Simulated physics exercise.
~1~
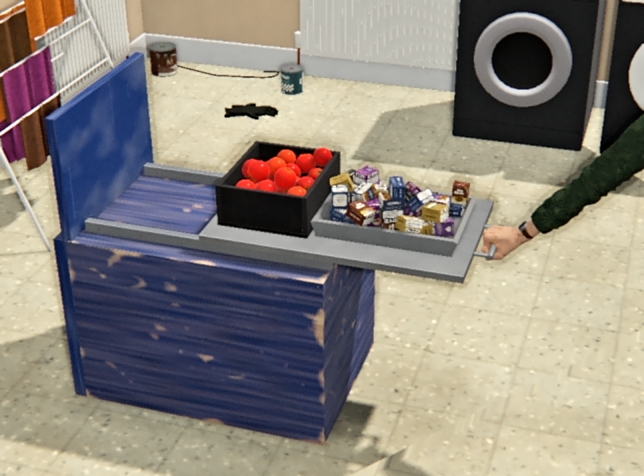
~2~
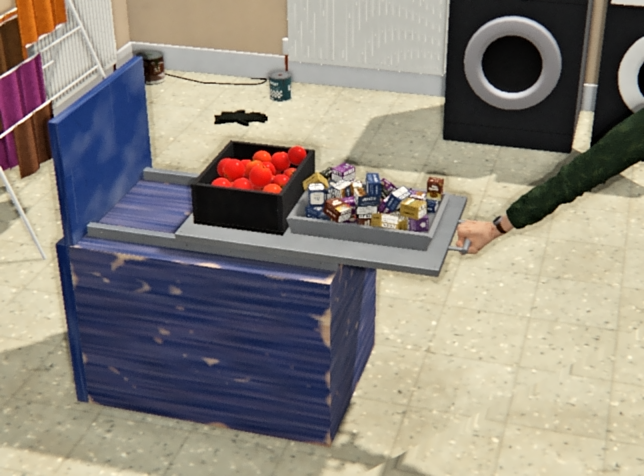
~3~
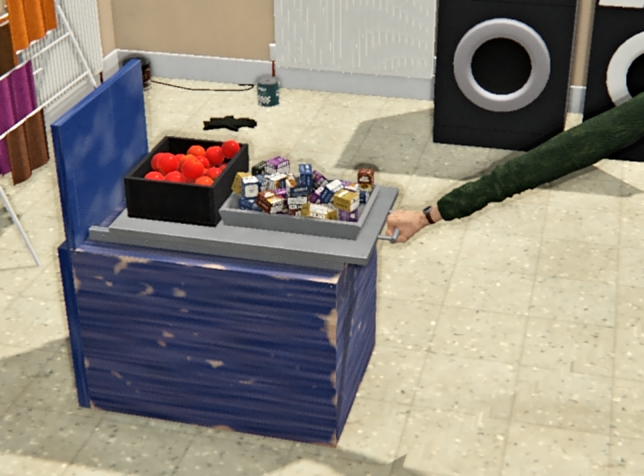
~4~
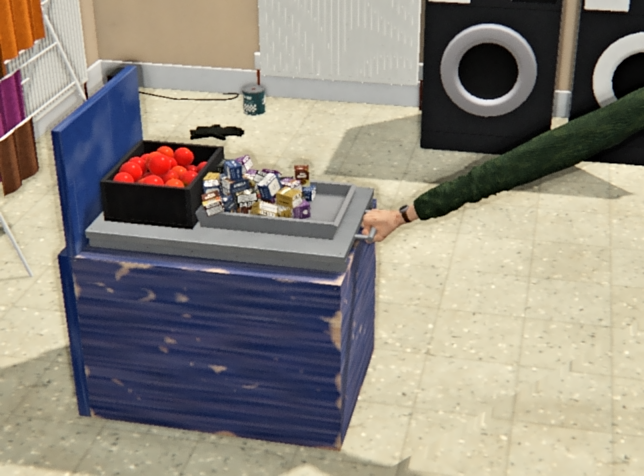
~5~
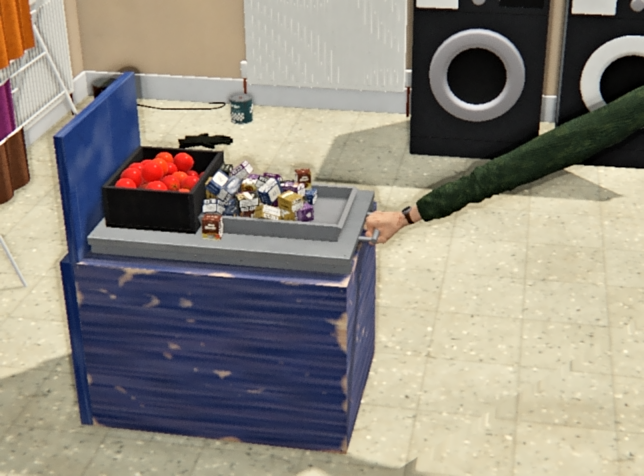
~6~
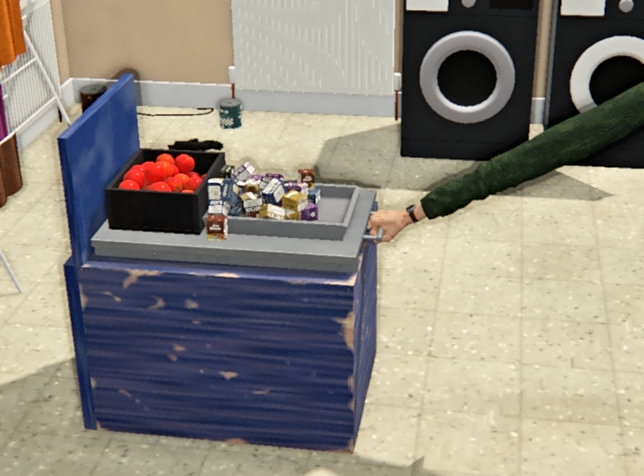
A scuffed blue cabinet with a tall blue back panel at its left end stands on a pale tiled floor, viewed from slightly above in a laundry room. On its extended grey shelf sit a black crate of red tomatoes and, to the right, a shallow grey crate of small colourful cartons. A green-sleeved arm pushes the shelf left until it stops over the cabinet. The cartons slide and bunch toward the black crate, and one tips out over the near side. It comes to rest on the shelf, while the tomatoes stay in their crate.
